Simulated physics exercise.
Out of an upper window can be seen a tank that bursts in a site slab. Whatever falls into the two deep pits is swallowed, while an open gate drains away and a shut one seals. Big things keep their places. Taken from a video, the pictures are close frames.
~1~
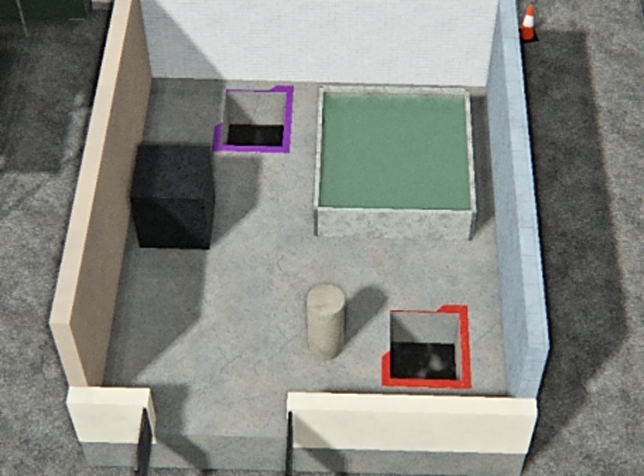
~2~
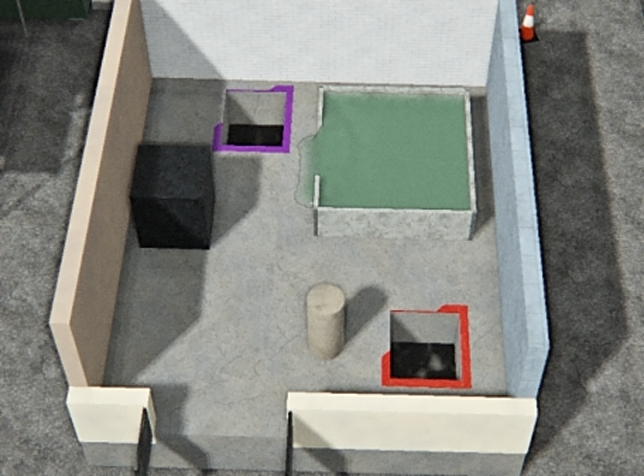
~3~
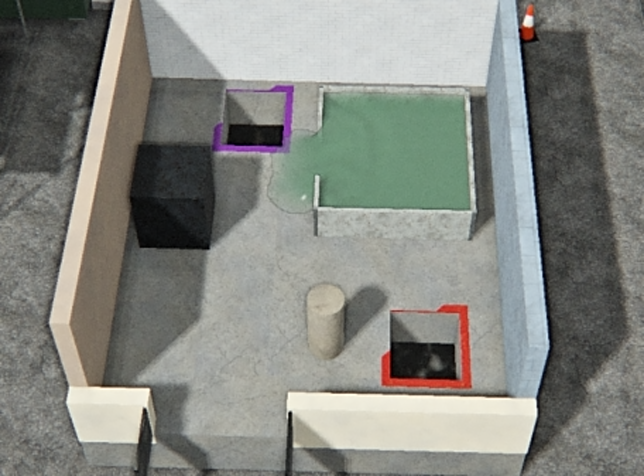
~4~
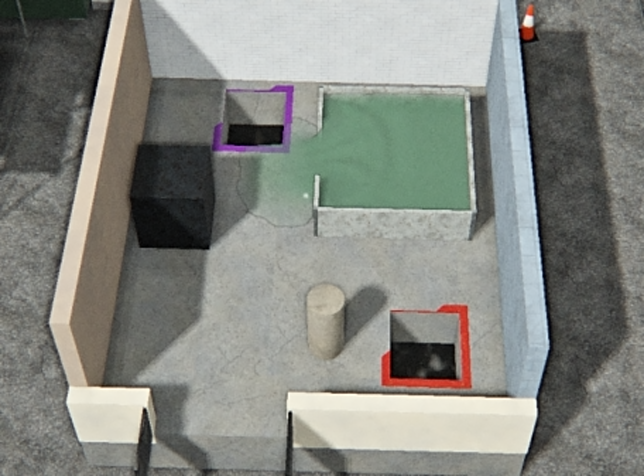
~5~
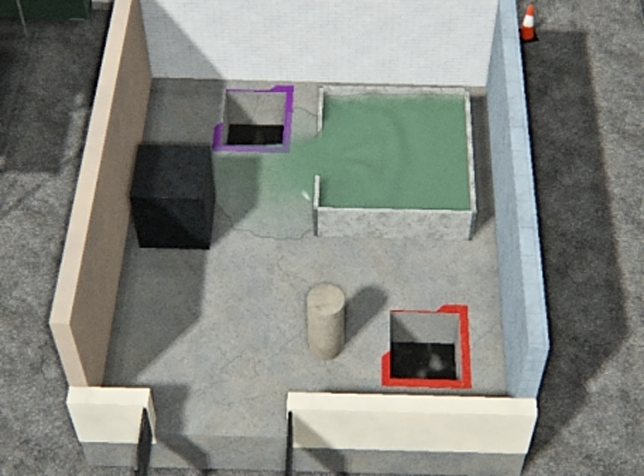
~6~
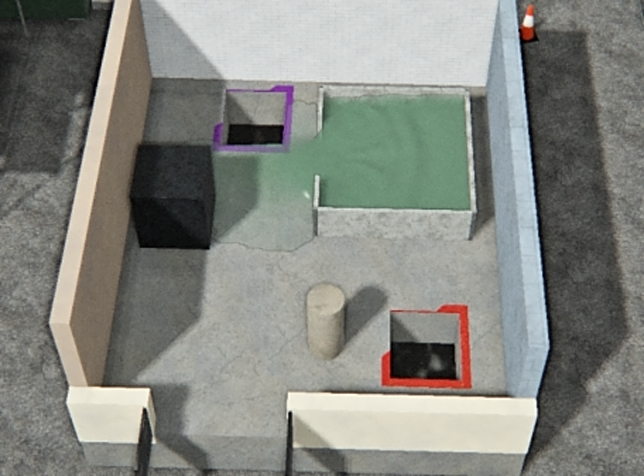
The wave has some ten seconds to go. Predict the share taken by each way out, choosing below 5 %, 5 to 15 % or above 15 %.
Predicted: The gate takes 5 to 15 %; the purple pit takes above 15 %; the red pit takes below 5 %.
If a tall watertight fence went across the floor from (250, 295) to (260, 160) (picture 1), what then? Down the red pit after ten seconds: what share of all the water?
Red: 12 %.
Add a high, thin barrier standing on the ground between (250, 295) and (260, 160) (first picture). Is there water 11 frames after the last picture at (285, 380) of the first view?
Finding: Waterlogged.
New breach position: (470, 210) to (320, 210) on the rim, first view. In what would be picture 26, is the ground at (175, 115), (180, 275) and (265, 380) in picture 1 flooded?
So the first one is left untouched, the next left untouched, and the last drenched.
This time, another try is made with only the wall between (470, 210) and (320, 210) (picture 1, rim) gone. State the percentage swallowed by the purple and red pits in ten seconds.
Result - purple: 0 %; red: 65 %.
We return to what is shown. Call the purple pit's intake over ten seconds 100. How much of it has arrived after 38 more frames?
Some 70 per cent.
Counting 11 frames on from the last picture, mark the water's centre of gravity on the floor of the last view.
Around (337, 179).
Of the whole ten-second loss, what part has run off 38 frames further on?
Close to 65 per cent, I'd say.
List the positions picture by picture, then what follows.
The first frame shows still water in the tank at (394, 150).
In the second frame, the front is at (312, 139), out from the gap at (321, 163).
In the third frame, the front is at (286, 138), out from the gap at (321, 165).
In the fourth frame, water pours out at (321, 165) and has run to (244, 192).
In the fifth frame, the front is at a hidden place, out from the gap at (321, 165).
In the sixth frame, water pours out at (321, 164) and has run to a hidden place.
A moment on, water covers 20 % of the floor; the gate 0 %, the purple pit 4 %, the red pit 0 %.
Next, water covers 35 % of the floor; the gate 0 %, the purple pit 8 %, the red pit 0 %.
Then, water covers 60 % of the floor; the gate 1 %, the purple pit 14 %, the red pit 0 %.
Later, water covers 65 % of the floor; the gate 7 %, the purple pit 27 %, the red pit 0 %.
In the end, water covers 70 % of the floor; the gate 13 %, the purple pit 39 %, the red pit 2 %.
